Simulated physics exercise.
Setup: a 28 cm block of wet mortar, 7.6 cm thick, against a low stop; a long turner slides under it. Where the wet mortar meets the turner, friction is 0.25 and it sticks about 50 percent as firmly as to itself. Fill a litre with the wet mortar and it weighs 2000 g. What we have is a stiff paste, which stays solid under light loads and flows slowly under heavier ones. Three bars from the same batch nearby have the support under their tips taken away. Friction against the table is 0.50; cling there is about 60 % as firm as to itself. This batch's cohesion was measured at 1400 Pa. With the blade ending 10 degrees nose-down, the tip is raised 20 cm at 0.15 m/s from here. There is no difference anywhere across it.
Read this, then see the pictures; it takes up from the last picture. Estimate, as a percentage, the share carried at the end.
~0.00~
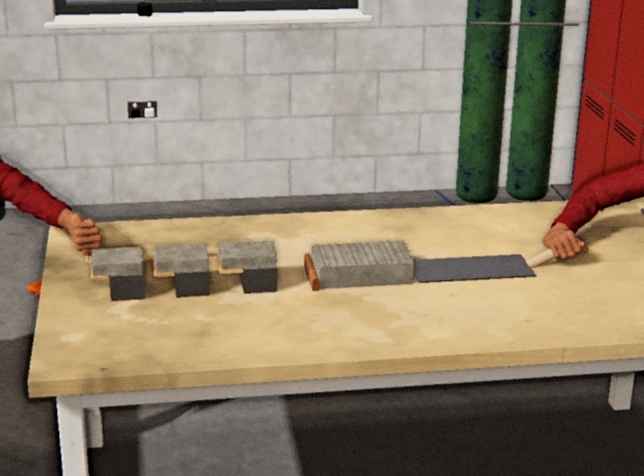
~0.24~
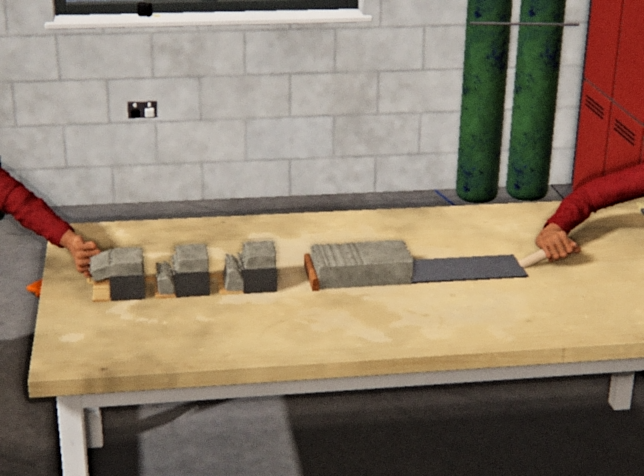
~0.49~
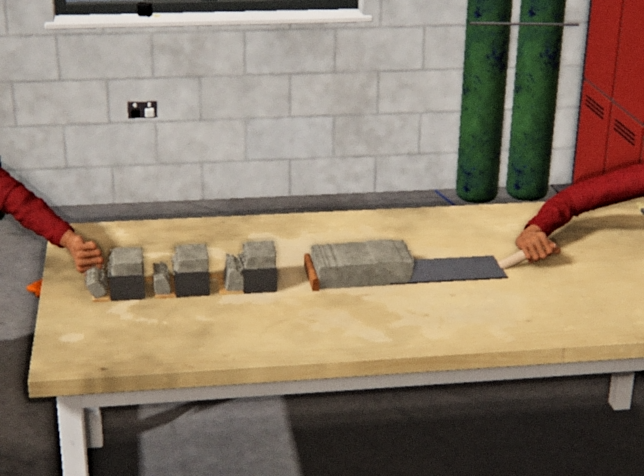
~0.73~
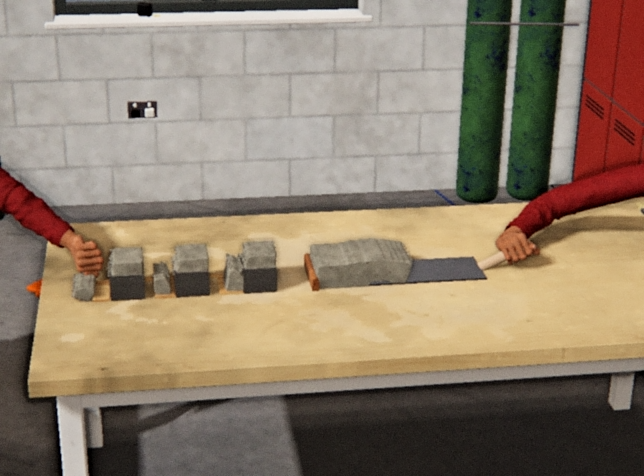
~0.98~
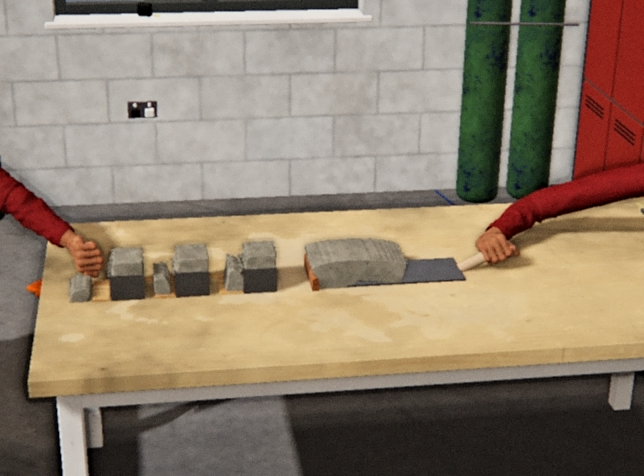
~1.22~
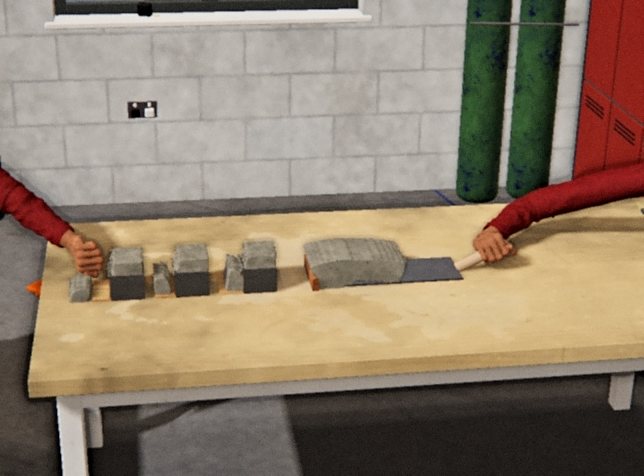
I would say 56 %.
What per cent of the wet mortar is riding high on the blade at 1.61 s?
10 %.
By 1.61 s, the tip is 6.2 cm up.
By 2.08 s, the tip is 13 cm up.
By 2.55 s, the tip is 20 cm up and 56 % is riding high on the blade.
By 3.01 s, the tip is 20 cm up and 56 % is riding high on the blade.
By 3.30 s, at the end, the tip is 20 cm up and 56 % is riding high on the blade.
